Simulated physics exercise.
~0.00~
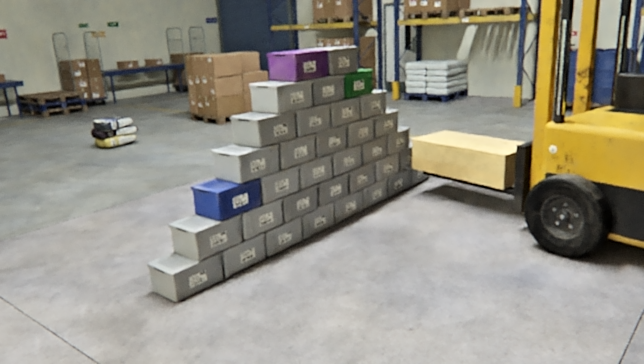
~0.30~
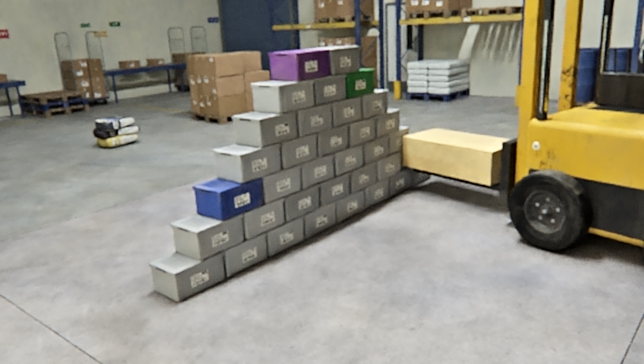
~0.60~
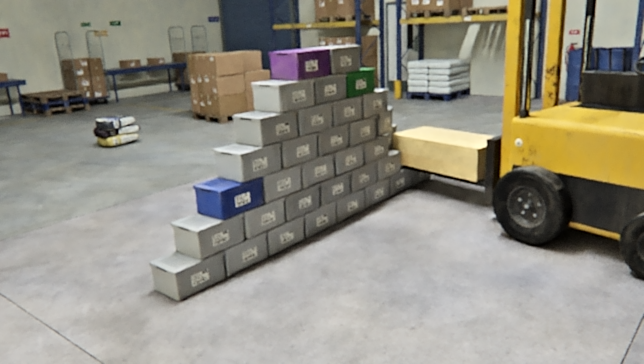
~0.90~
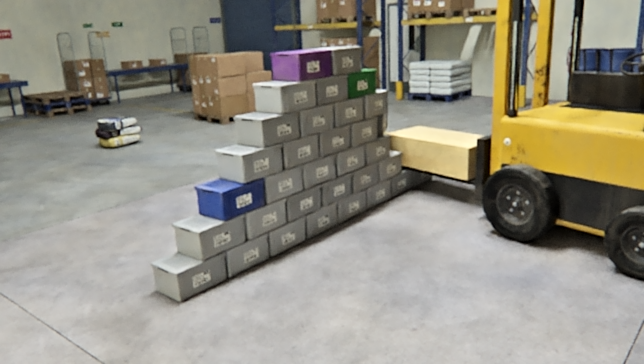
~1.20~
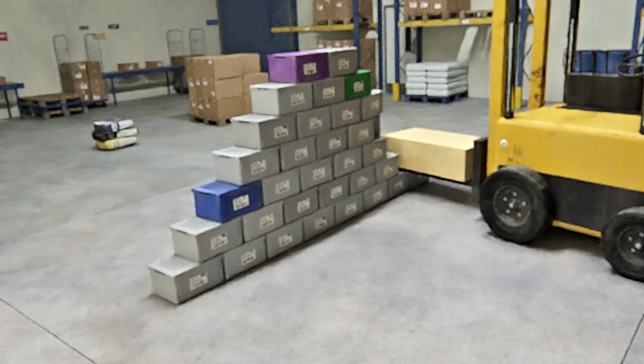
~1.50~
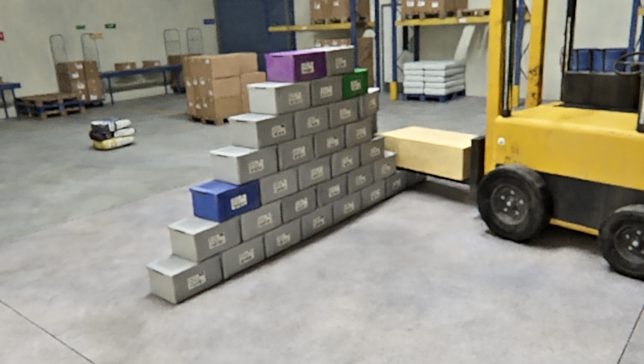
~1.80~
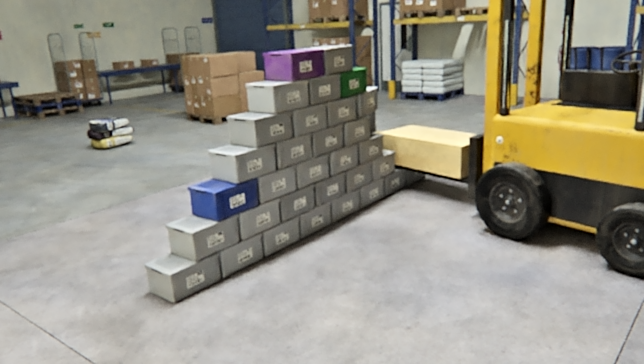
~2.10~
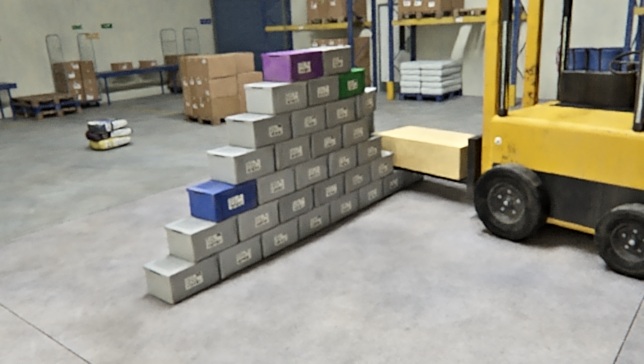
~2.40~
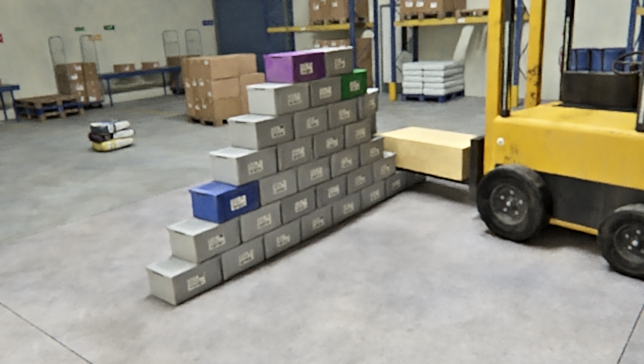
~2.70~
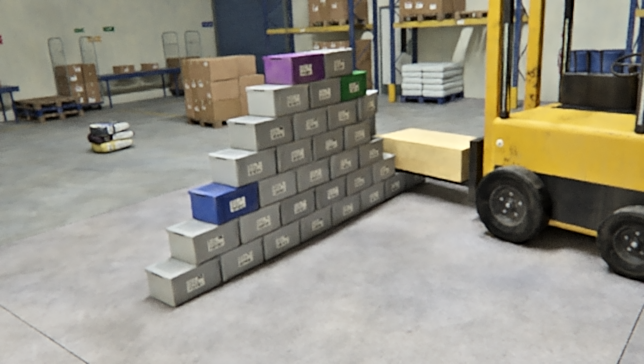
In a warehouse with a grey concrete floor, seen from a slightly swaying view in front, a stepped wall of grey lidded totes stands on its own, with a blue tote low on the left, a purple one at the top and a green one near the upper right. On the right, a yellow lift truck carries a tan crated load. The truck moves left and its load pushes in at the wall's lower right end, disturbing a few totes there. It then stops and stays put. The wall remains largely standing, with the purple, green and blue totes still in their places.
